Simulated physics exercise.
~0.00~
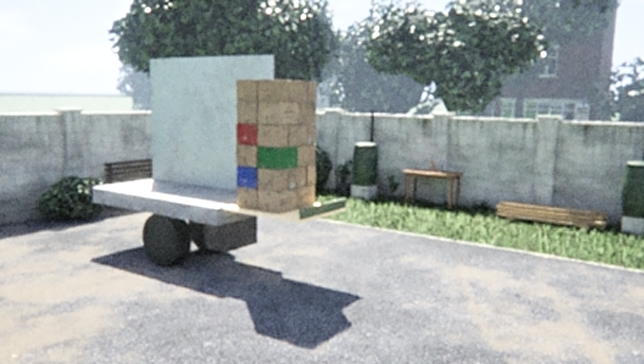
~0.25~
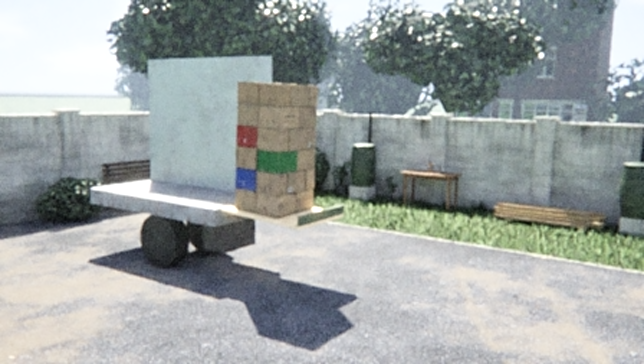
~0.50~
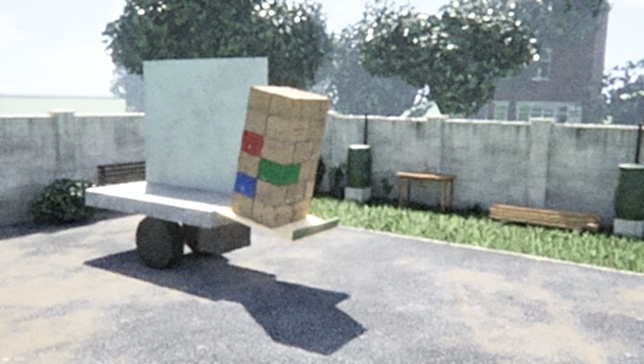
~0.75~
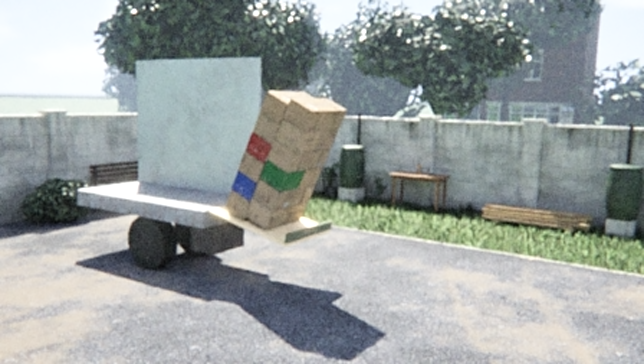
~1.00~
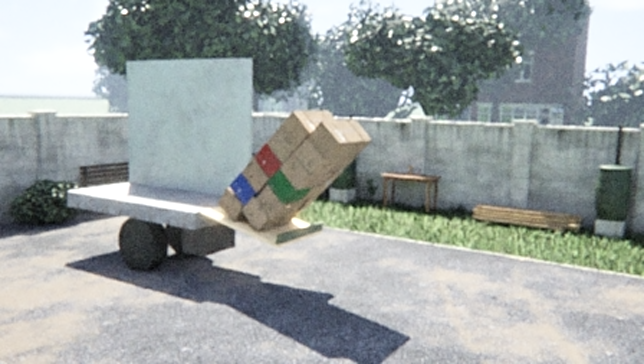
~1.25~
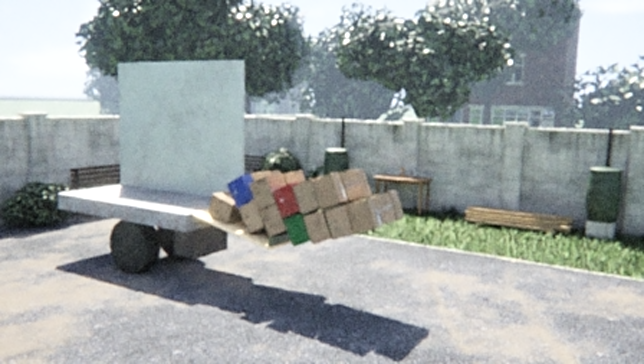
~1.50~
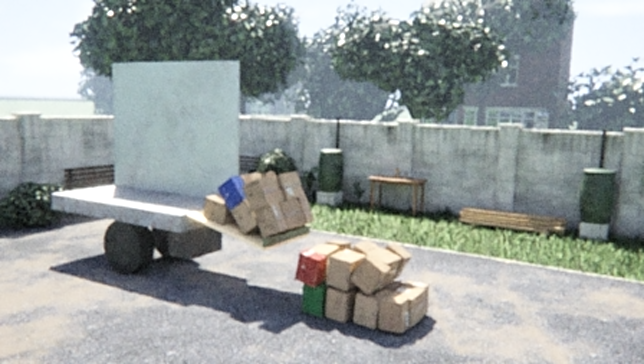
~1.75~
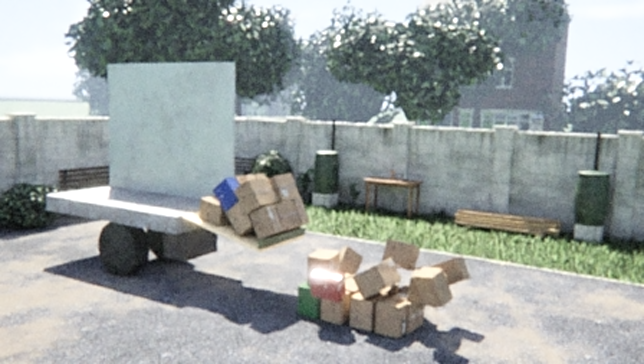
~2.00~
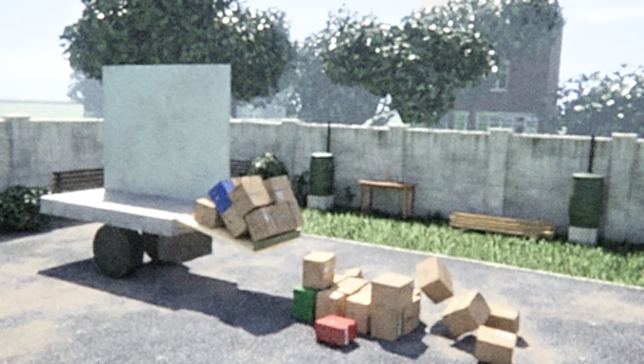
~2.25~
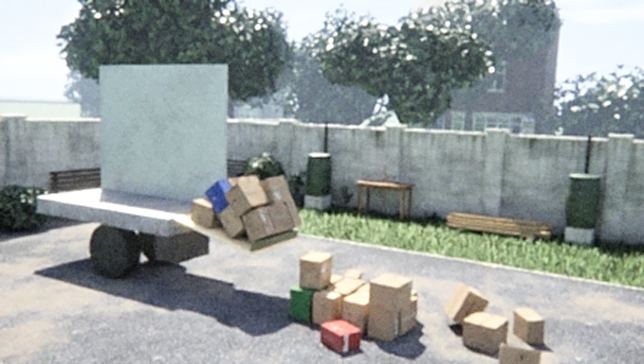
In a walled yard, a stack of cartons on a lorry's tail lift leaned right as the platform tilted, then toppled; many tumbled onto the ground, the red and green ones among them, while the blue one stayed aboard with several others.
